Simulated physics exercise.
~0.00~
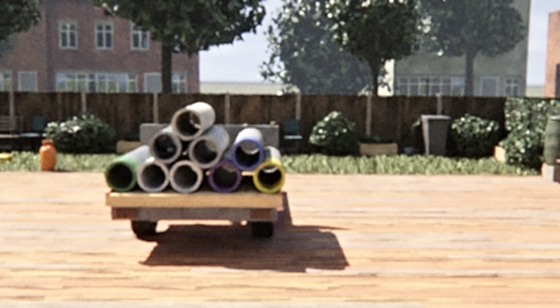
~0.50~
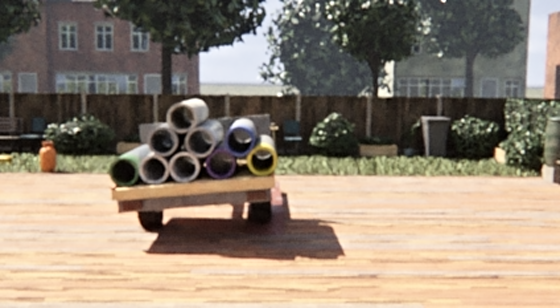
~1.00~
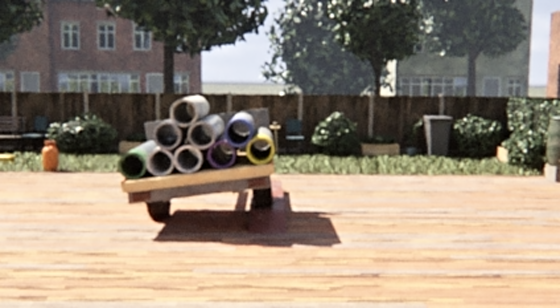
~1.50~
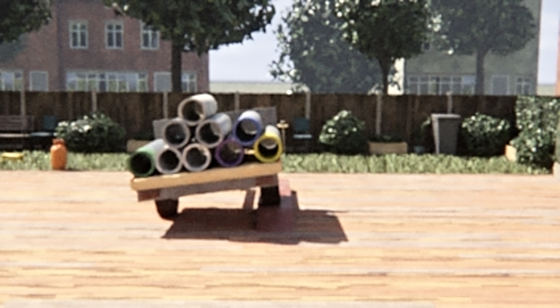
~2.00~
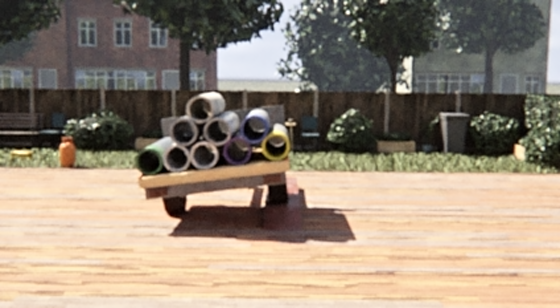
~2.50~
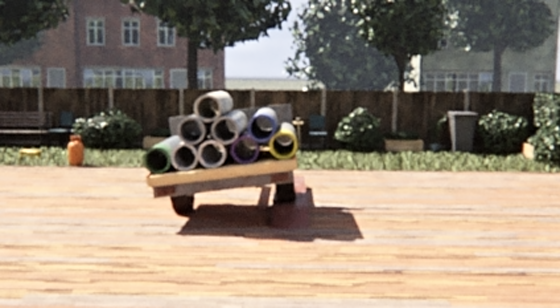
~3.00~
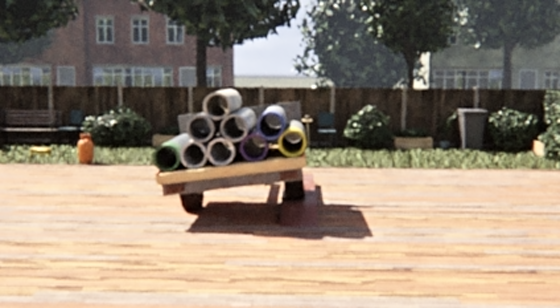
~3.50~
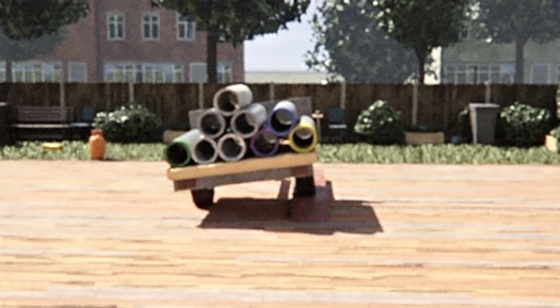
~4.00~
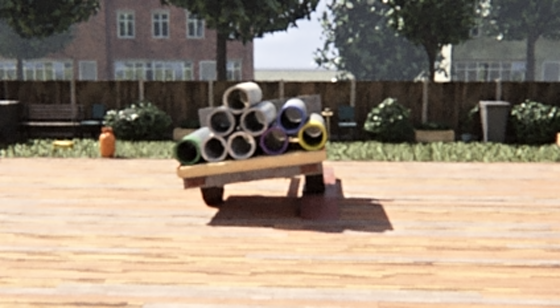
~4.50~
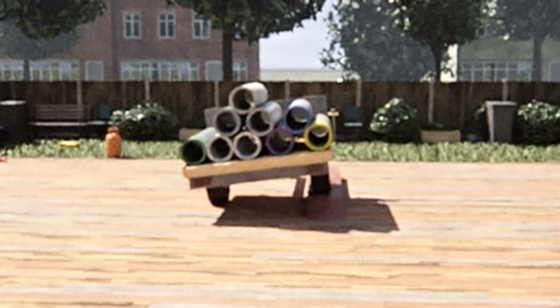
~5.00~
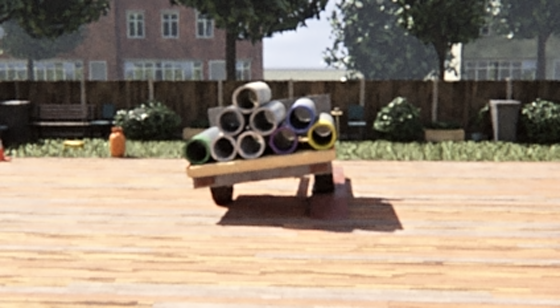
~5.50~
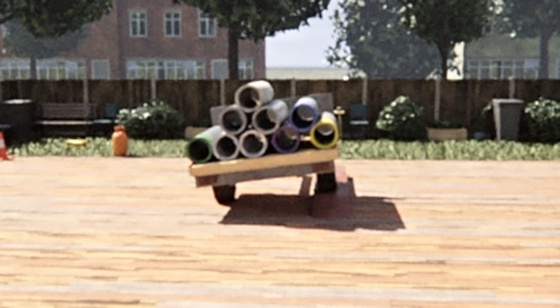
Low trailer stacked with nine hollow pipes tilting down to the left on a wooden surface, every pipe staying aboard.
